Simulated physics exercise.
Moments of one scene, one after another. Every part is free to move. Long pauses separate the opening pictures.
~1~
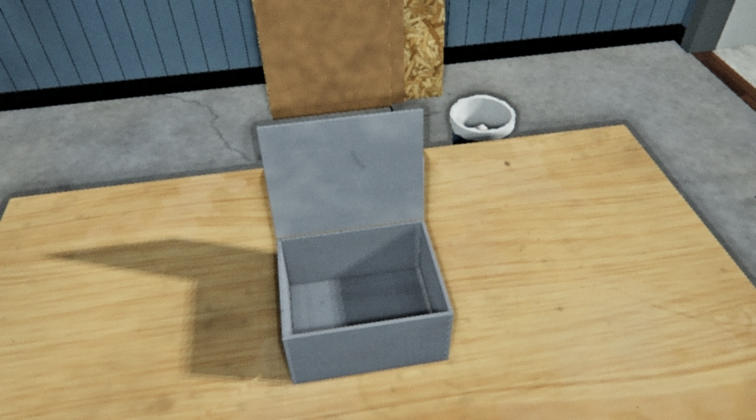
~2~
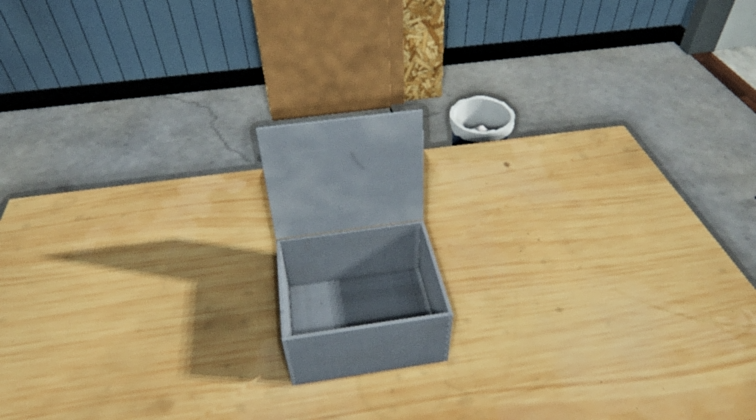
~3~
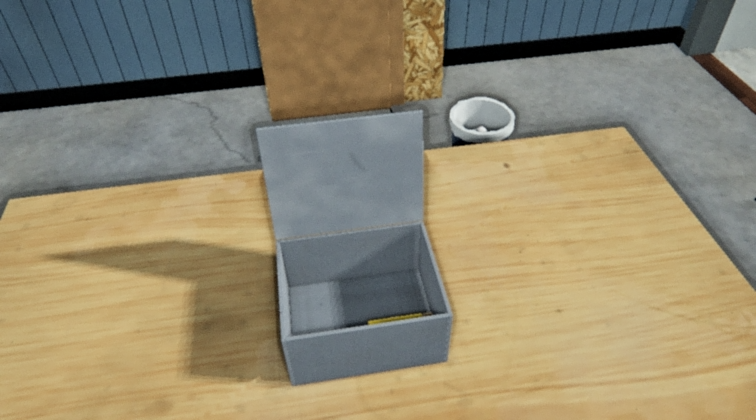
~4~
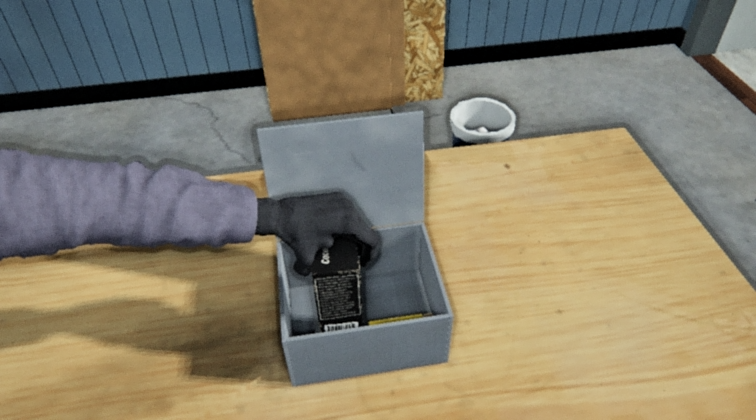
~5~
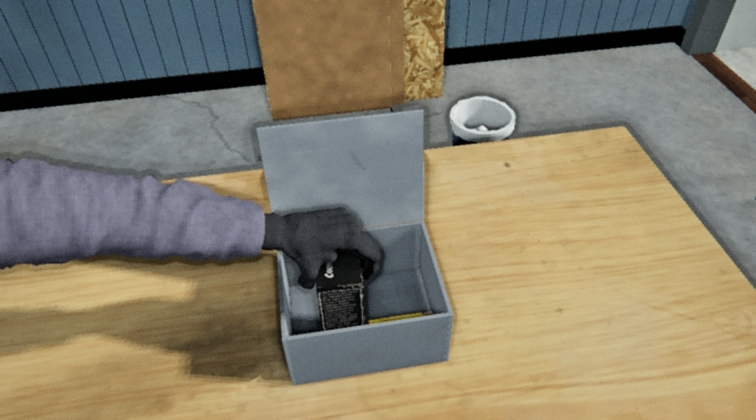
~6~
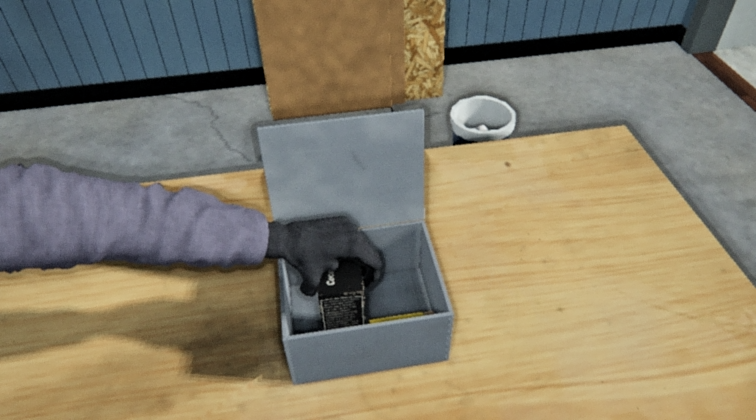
A gloved hand lowers a black carton into an open gray box on a table.
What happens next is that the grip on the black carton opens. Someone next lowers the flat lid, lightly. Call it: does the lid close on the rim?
My call is that it fails to close.
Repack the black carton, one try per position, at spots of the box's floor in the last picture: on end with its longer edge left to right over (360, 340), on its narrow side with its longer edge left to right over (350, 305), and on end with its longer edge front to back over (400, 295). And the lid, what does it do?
Open, Closed, Open.
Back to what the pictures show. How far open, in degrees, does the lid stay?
I'd put it at roughly 30°.
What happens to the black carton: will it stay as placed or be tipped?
Well, the black carton stays just as set.
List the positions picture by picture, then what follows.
In the first frame, the last thing is not in view yet.
In the second frame, the last thing is not in view yet.
In the third frame, the last thing is not in view yet.
In the fourth frame, on its way; black carton (338, 291).
In the fifth frame, on its way; black carton (341, 302).
In the sixth frame, in place under the hand; black carton (343, 309).
Then, 1.10 s later than the last frame, lid starting down.
Then, 1.50 s later than the last frame, lid 66° above the rim.
Then, 1.90 s later than the last frame, lid 36° above the rim.
When it is over, lid 28° above the rim; both as before. End places, in pixels of the last picture, black carton near (343, 309).
